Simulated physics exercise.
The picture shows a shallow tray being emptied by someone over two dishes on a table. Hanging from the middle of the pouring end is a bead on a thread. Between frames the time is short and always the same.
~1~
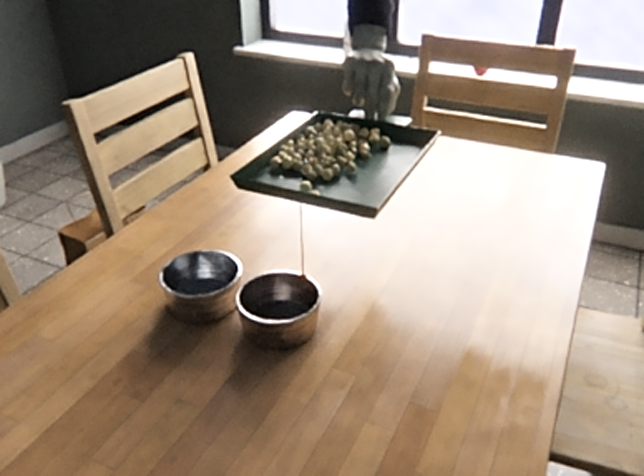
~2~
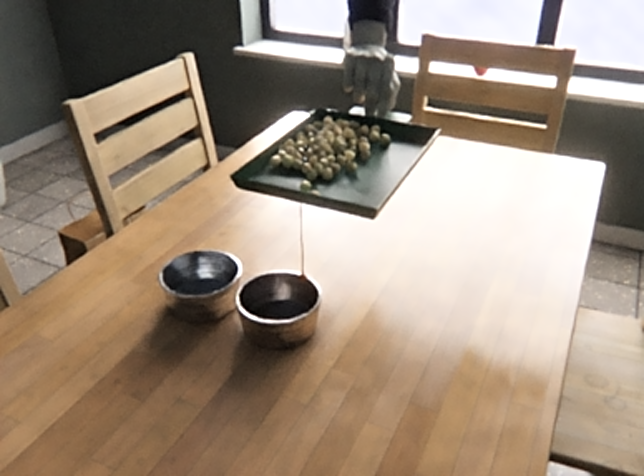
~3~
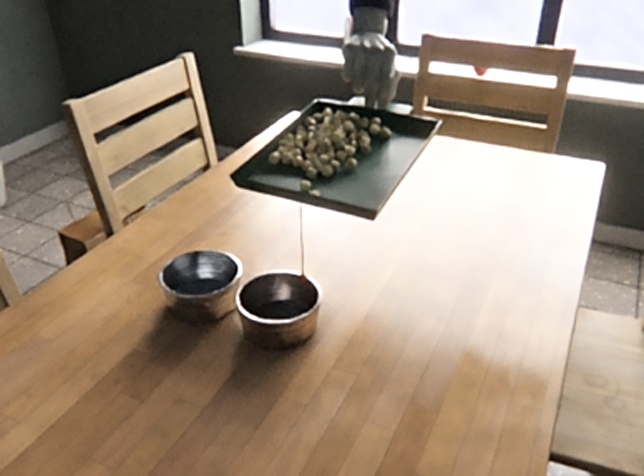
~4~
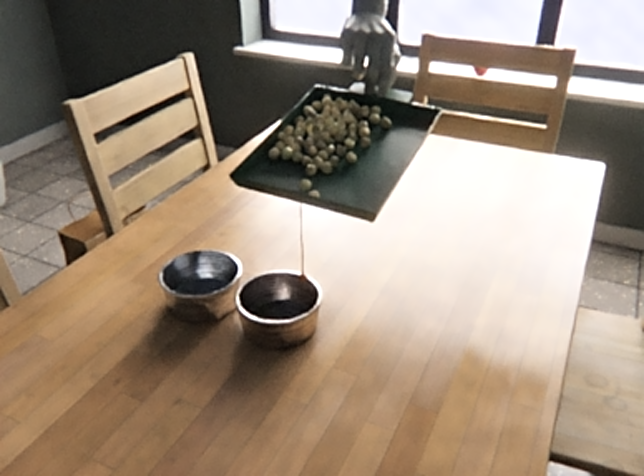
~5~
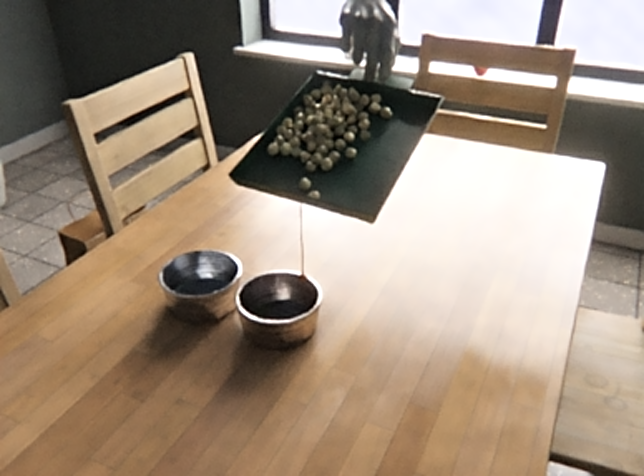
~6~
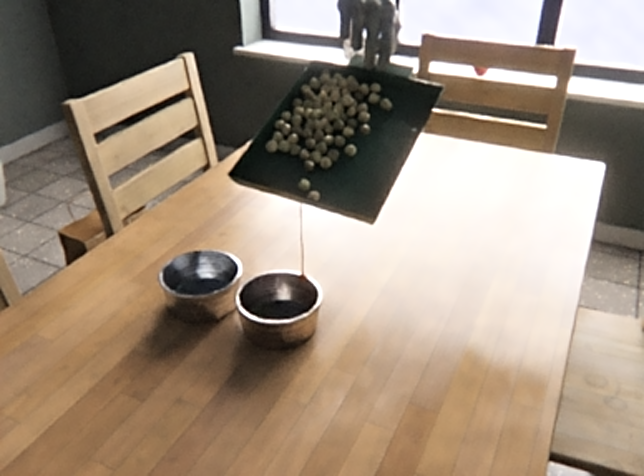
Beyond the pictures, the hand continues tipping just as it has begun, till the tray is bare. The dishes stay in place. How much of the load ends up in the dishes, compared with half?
Watching it, the dishes let slip most of it.
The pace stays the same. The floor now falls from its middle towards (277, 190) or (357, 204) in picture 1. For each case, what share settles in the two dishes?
Close to 70 percent first and close to 0 percent second.
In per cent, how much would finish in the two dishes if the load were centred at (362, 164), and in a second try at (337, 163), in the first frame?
First case: Around 20 %; second case: Around 20 %.
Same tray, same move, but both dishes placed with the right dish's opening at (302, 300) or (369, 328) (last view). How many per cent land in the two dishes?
About 40 and 80 per cent respectively.
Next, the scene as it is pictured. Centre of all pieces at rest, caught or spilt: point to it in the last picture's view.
(336, 352).
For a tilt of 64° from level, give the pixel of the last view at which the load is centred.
The load is centred around (318, 188).
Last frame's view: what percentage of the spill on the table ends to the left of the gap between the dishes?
Left share: Close to 10 %.
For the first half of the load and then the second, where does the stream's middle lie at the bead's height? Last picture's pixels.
First around (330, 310), afterwards around (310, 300).
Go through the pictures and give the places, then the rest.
In the first picture, corners of the pouring end (236, 175) and (374, 205), level; middle of the load (333, 148), macadamia nuts; left dish (178, 306); right dish (258, 332); bead on its thread (303, 277).
In the second picture, corners of the pouring end (236, 174) and (374, 206), level; middle of the load (333, 146).
In the third picture, corners of the pouring end (235, 174) and (374, 207), tipped barely, lowest at the right corner; middle of the load (333, 140).
In the fourth picture, corners of the pouring end (235, 173) and (374, 209), tipped a little, lowest at the right corner; middle of the load (332, 132).
In the fifth picture, corners of the pouring end (234, 173) and (374, 212), tipped clearly, lowest at the right corner; middle of the load (332, 124).
In the sixth picture, corners of the pouring end (233, 173) and (373, 214), tipped clearly, lowest at the right corner; middle of the load (331, 116); left dish (178, 306); right dish (258, 332).
Just after the last frame, tray tipped steeply; almost all on the tray; just a few outside both; about a tenth in the air.
A moment on, tray tipped past a quarter turn; roughly half on the tray; about a tenth in the right dish; roughly a quarter outside both; about a tenth in the air.
Further on, tray tipped past a quarter turn; roughly a quarter in the right dish; the larger part outside both.
When it is over, tray tipped past a quarter turn; roughly a quarter in the right dish; not one in the left dish; the larger part outside both.
